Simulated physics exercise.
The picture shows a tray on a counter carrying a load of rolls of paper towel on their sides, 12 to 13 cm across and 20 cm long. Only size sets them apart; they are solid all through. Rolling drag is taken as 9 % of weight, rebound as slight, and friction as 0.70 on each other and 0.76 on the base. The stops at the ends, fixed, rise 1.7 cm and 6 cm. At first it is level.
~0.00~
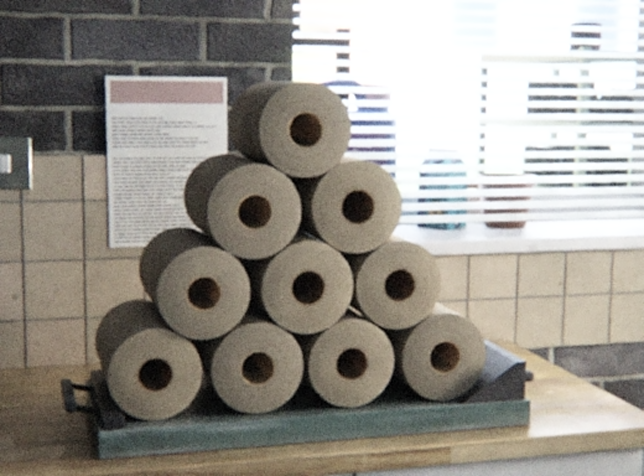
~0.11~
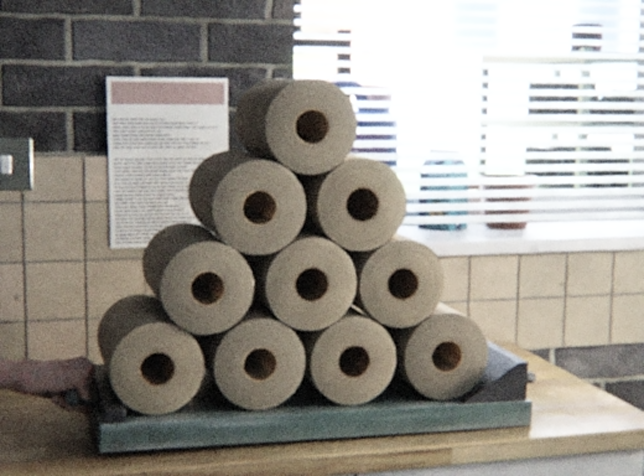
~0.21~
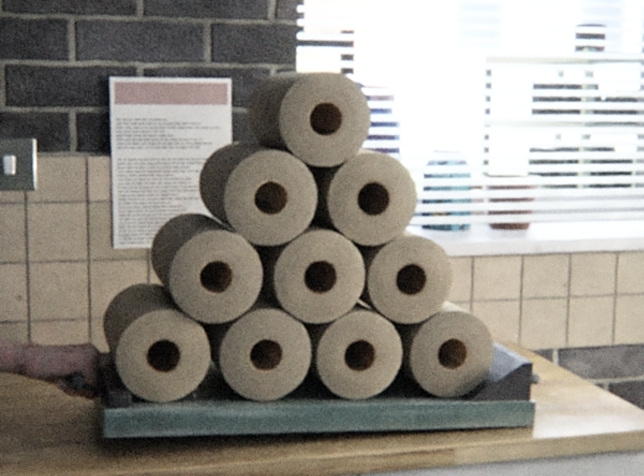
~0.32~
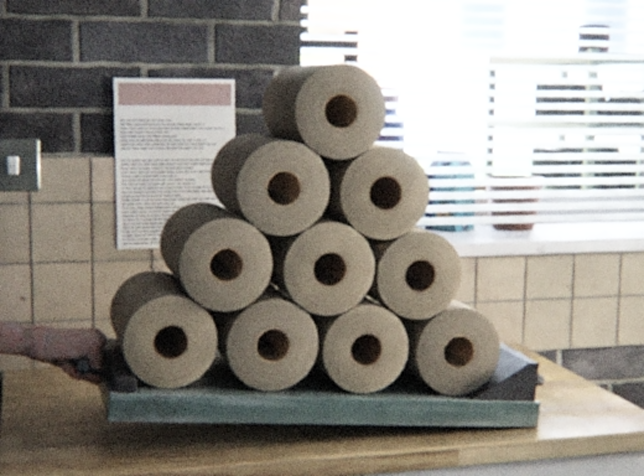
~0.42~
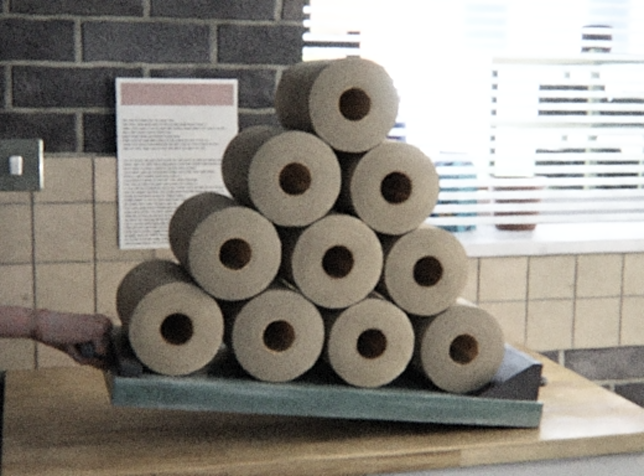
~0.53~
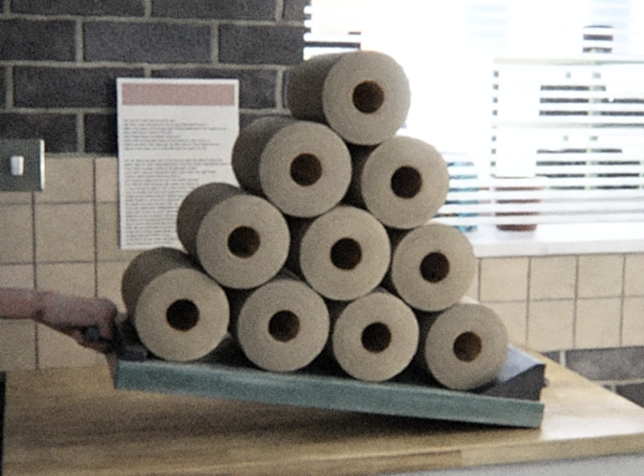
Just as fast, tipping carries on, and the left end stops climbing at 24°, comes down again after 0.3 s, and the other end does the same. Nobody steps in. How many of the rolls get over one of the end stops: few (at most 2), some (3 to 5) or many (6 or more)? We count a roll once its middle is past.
Some; the total comes to 3.
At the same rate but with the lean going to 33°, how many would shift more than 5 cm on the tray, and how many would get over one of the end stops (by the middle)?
Shifted 10, out 10.
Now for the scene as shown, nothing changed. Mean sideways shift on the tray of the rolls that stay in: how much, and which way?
They end up about 1 cm further left on average.
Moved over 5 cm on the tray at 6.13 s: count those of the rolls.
3.
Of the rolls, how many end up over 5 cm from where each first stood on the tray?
Altogether that makes 3.
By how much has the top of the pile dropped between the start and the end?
Around 11 centimetres.
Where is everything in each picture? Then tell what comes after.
In the first frame, 10 rolls, 4 on the base, highest (306, 130); left lip (1.7 cm) (114, 417); right wedge (6 cm) (520, 362).
The second frame shows left end up 1°; stops (115, 410) and (522, 363); pile unchanged.
The third frame shows left end up 3°; stops (120, 396) and (527, 363); pile unchanged.
The fourth frame shows left end up 5°; stops (126, 380) and (533, 363); pile unchanged.
The fifth frame shows left end up 7°; stops (131, 365) and (538, 363); pile unchanged; bottom ones (177, 330) (279, 336) (372, 344) (464, 350).
The sixth frame shows left end up 9°; stops (136, 349) and (541, 363); pile unchanged.
By 2.77 s, left end up 4°; 3 now displaced over 5 cm; 3 over the right wedge; the one last seen at (435, 267) fallen off to the right (moves measured on the tray).
By 4.73 s, right end up 24°; 3 now displaced over 5 cm; 3 over the right wedge; the one last seen at (435, 267) fallen off to the right.
By 6.13 s, tray level; 3 now displaced over 5 cm; 3 over the right wedge; the one last seen at (435, 267) fallen off to the right.
All still by 6.5 s, 3 moved over 5 cm; 3 over the right wedge; the one last seen at (435, 267) fallen off to the right; top of the pile 34 cm high, from 45 cm.
